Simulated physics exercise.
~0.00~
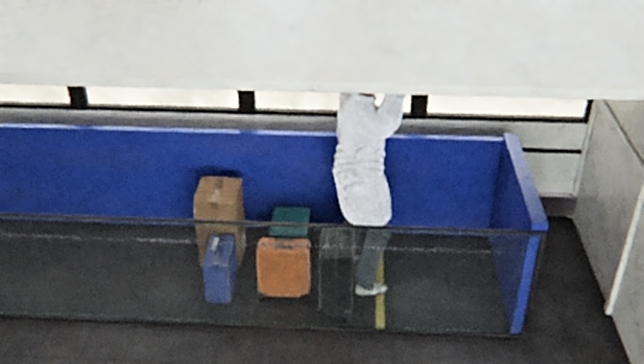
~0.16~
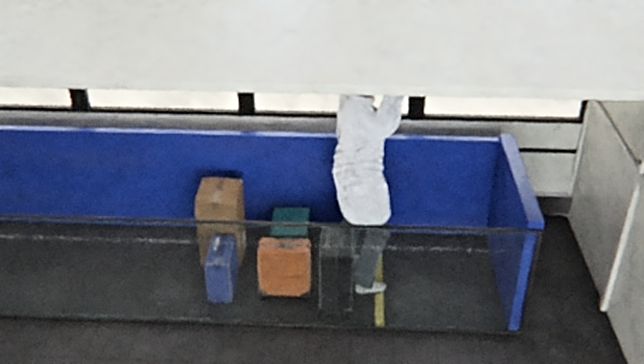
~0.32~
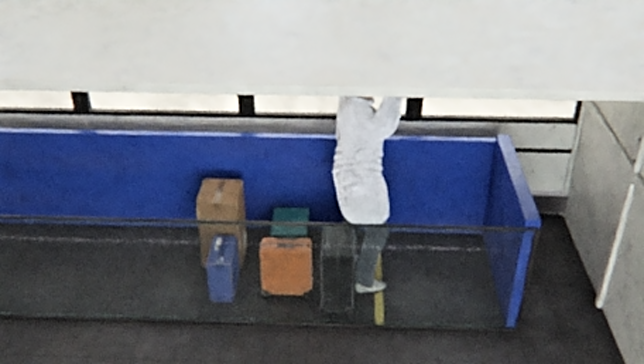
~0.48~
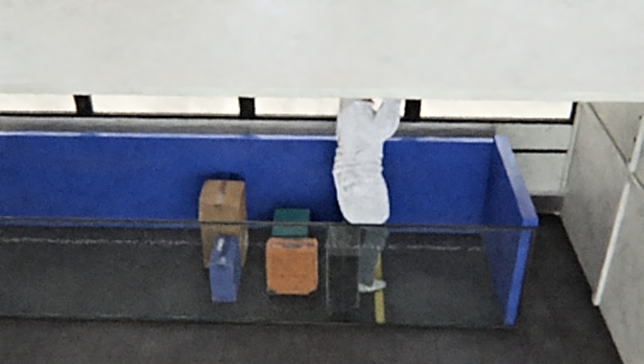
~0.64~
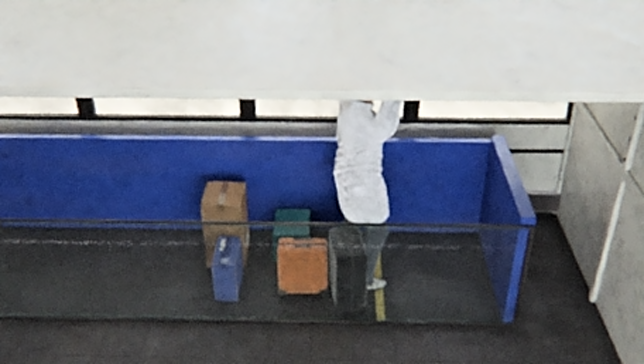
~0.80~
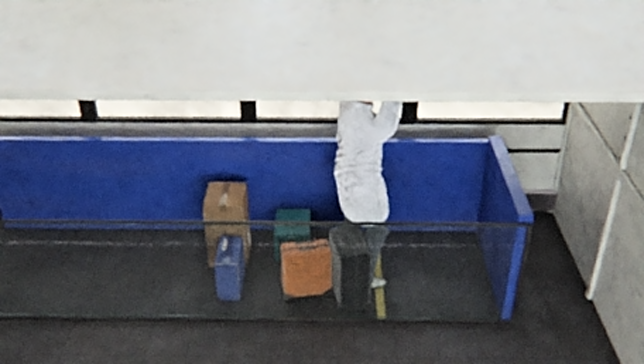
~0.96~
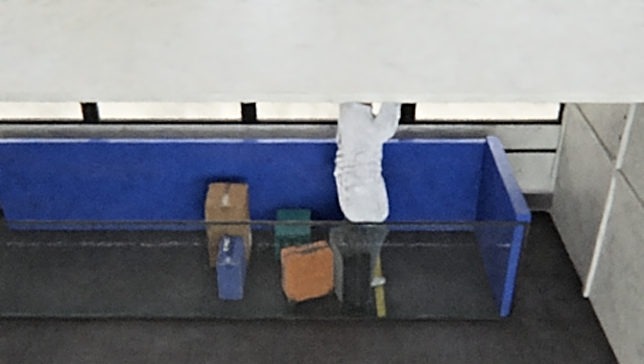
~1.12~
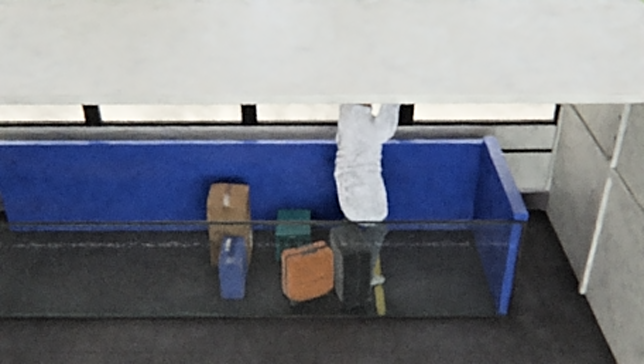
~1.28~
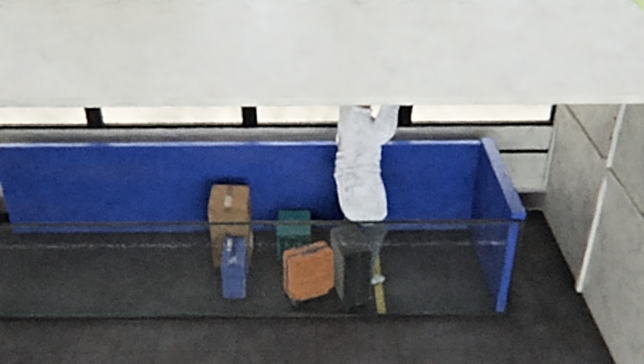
A dark-floored bay with a blue back wall and a clear front panel is seen from above, the view drifting slightly sideways. A figure in a white top stands toward the right, hands raised to a rail, beside a short yellow line on the floor. To the left are a tall brown bag, a blue carton, a teal crate, an orange case and a big black case near the figure's legs. The black case shifts slightly right, and the orange one slides after it, then settles looking a little askew. The brown, blue and teal things keep their places. At the end everything rests left of the yellow line, the black case closest.
